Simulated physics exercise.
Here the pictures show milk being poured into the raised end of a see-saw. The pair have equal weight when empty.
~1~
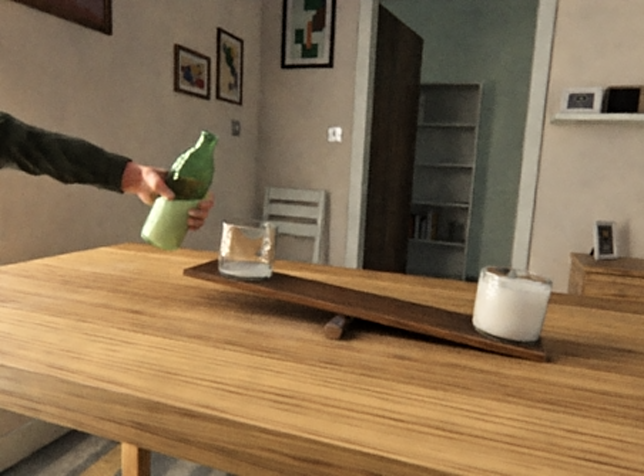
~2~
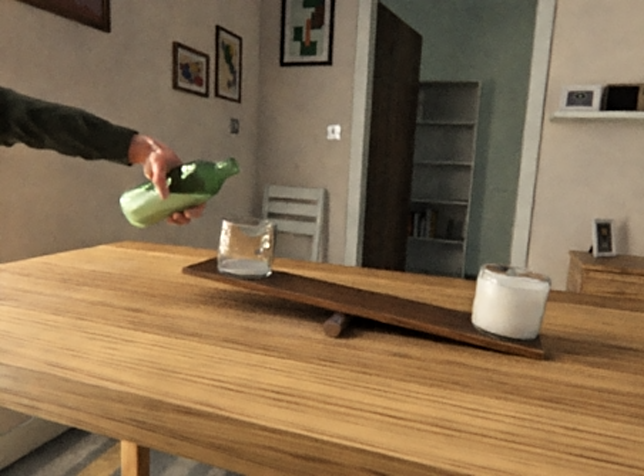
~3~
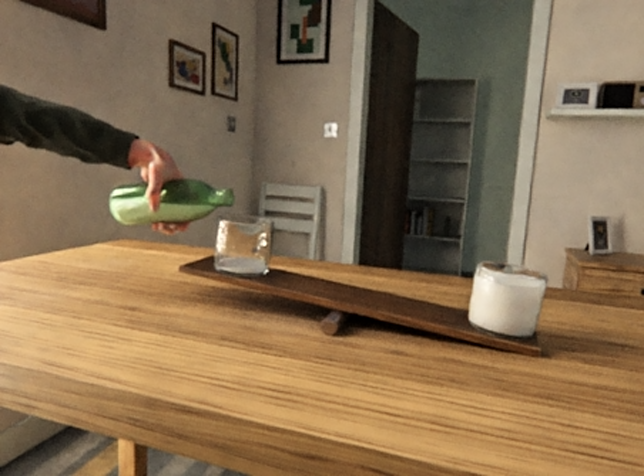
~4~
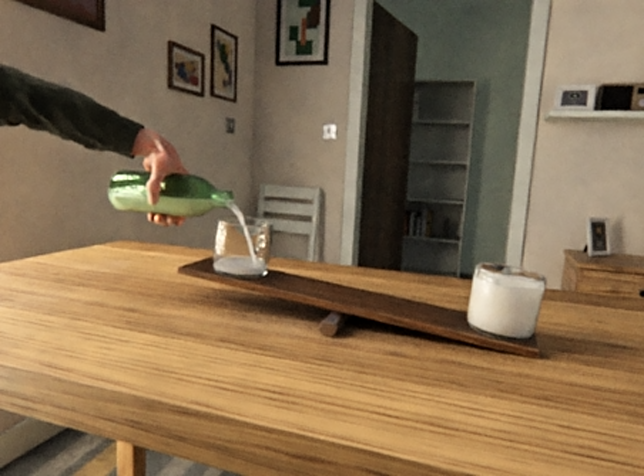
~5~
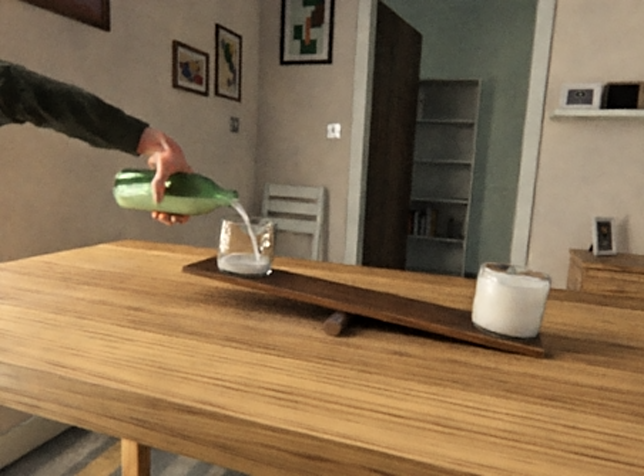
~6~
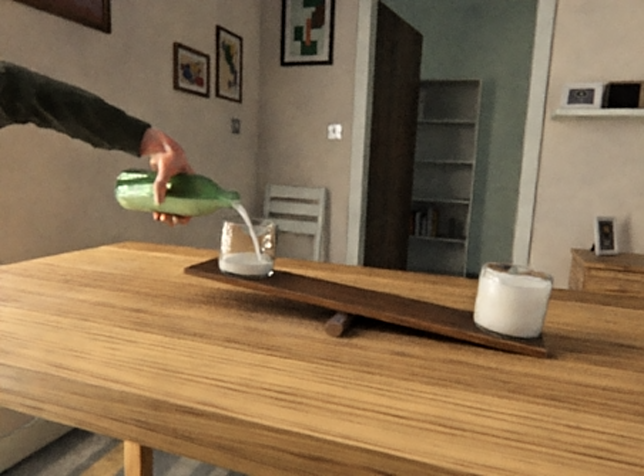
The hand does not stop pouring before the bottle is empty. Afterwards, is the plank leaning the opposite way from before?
No, the tilt persists.
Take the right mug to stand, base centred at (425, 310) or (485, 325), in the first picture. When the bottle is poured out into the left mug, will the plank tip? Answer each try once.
So the first makes it turn and the second leaves it unchanged.
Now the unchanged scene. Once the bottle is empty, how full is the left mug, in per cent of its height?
Level at the end: Close to 70 %.
Shortly, the left mug is about half full; the plank leans as before.
Then, the left mug is about two thirds full; the plank leans as before.
At the finish, the left mug is about two thirds full; the plank leans as before.
